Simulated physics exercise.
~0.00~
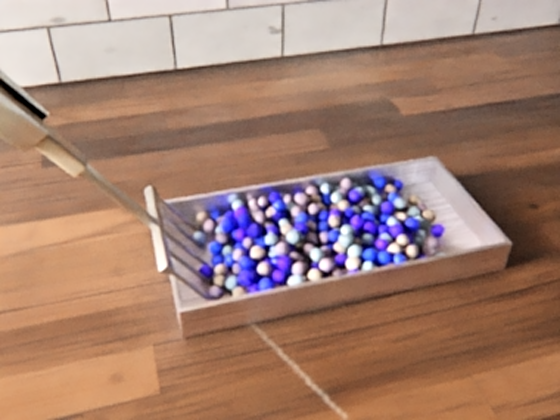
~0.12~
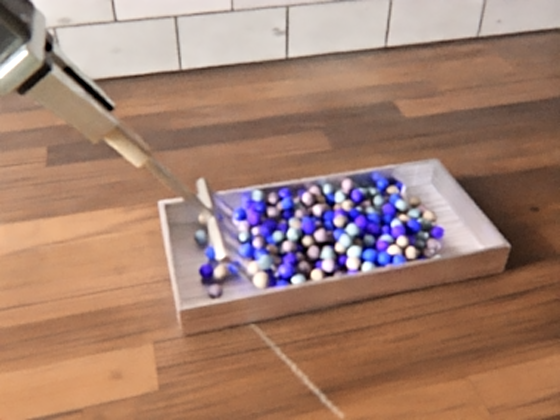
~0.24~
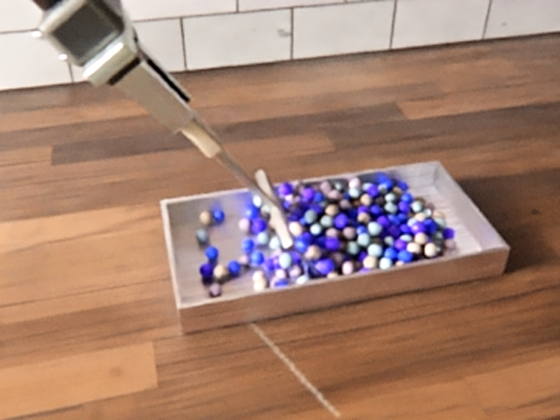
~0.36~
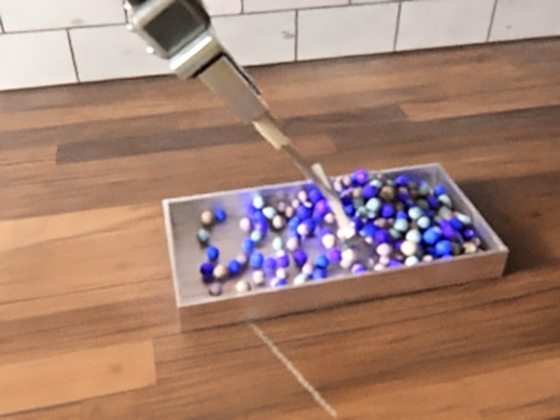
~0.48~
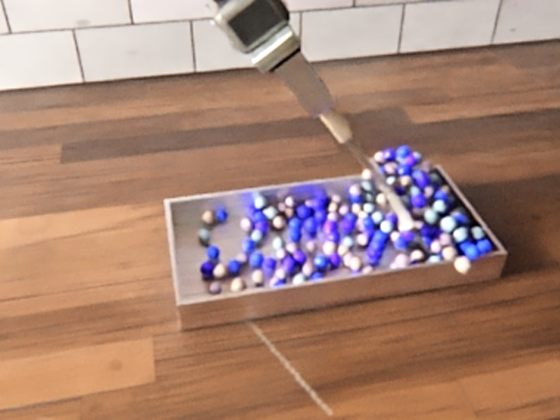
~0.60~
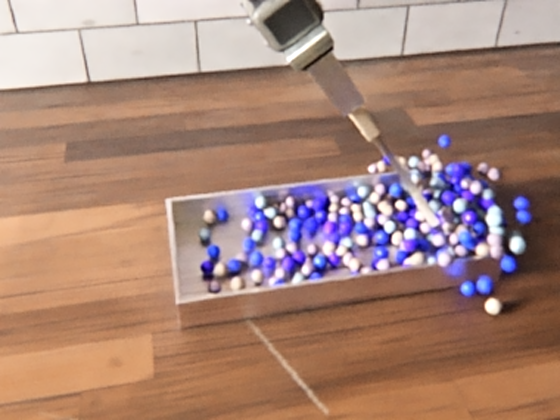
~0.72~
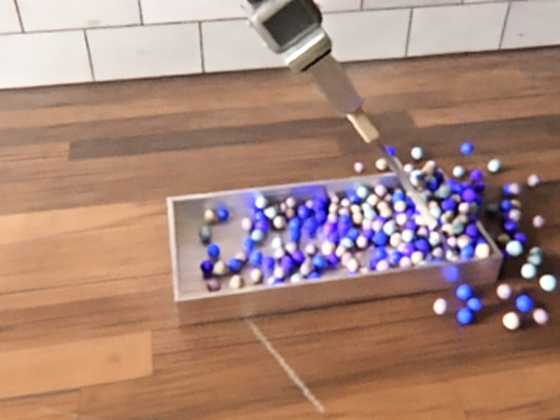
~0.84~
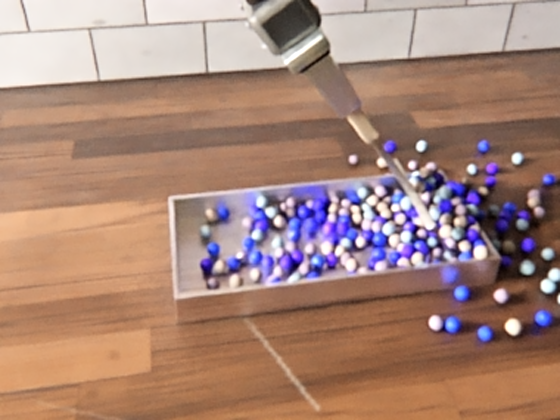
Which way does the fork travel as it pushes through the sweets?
The fork moves to the right, from the left end of the trough towards its right end.
